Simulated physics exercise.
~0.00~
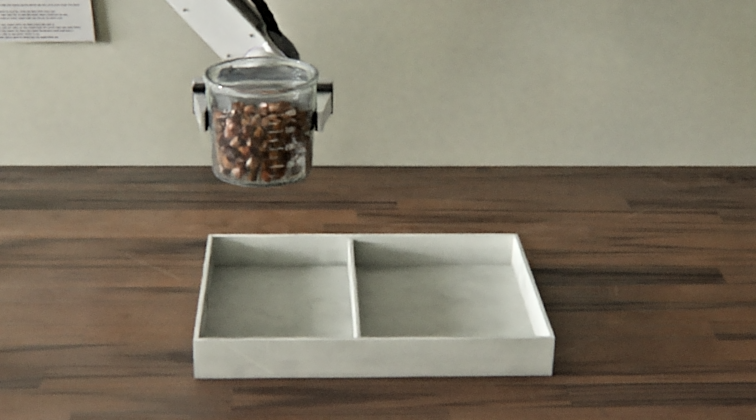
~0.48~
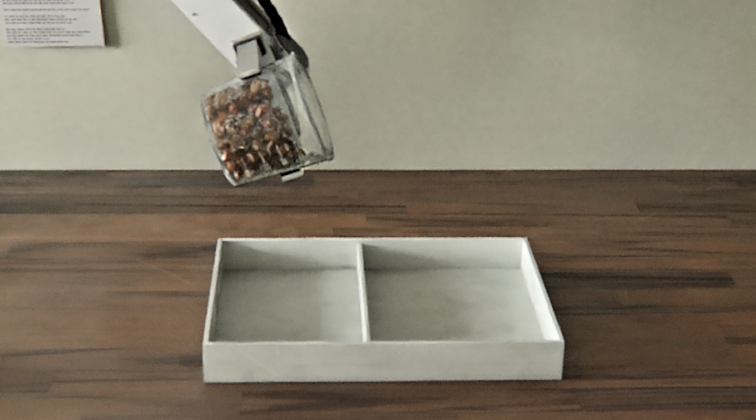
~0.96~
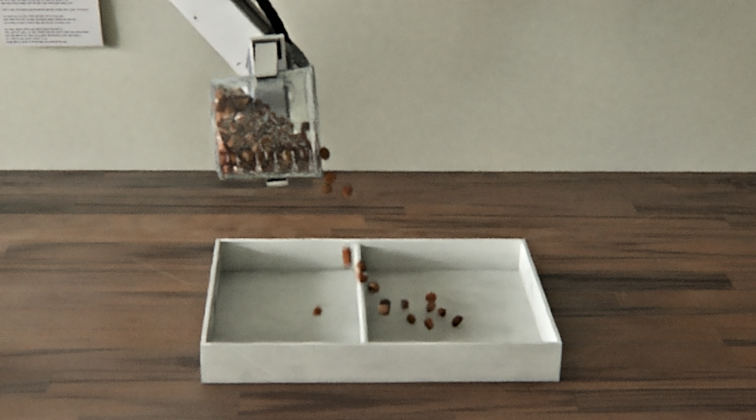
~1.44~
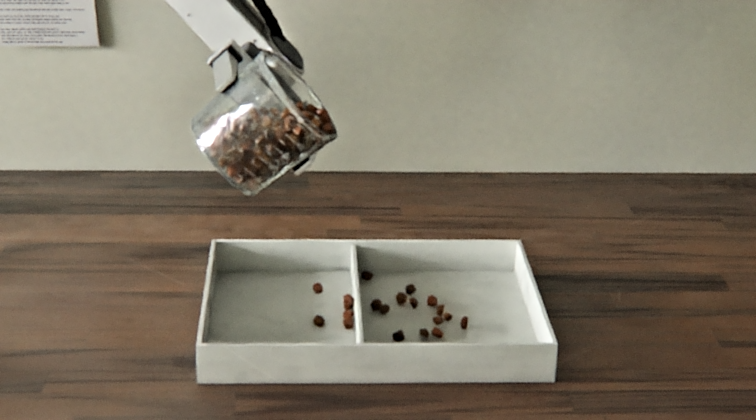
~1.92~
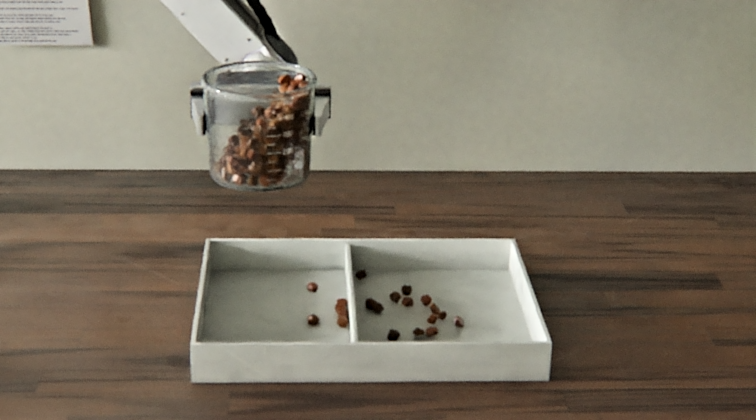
The footage shows a robot arm tipping a clear cup of brown pellets forward above a pale divided tray on a wooden table, spilling a few into both sections, mostly the right one, before returning upright with most pellets still inside.
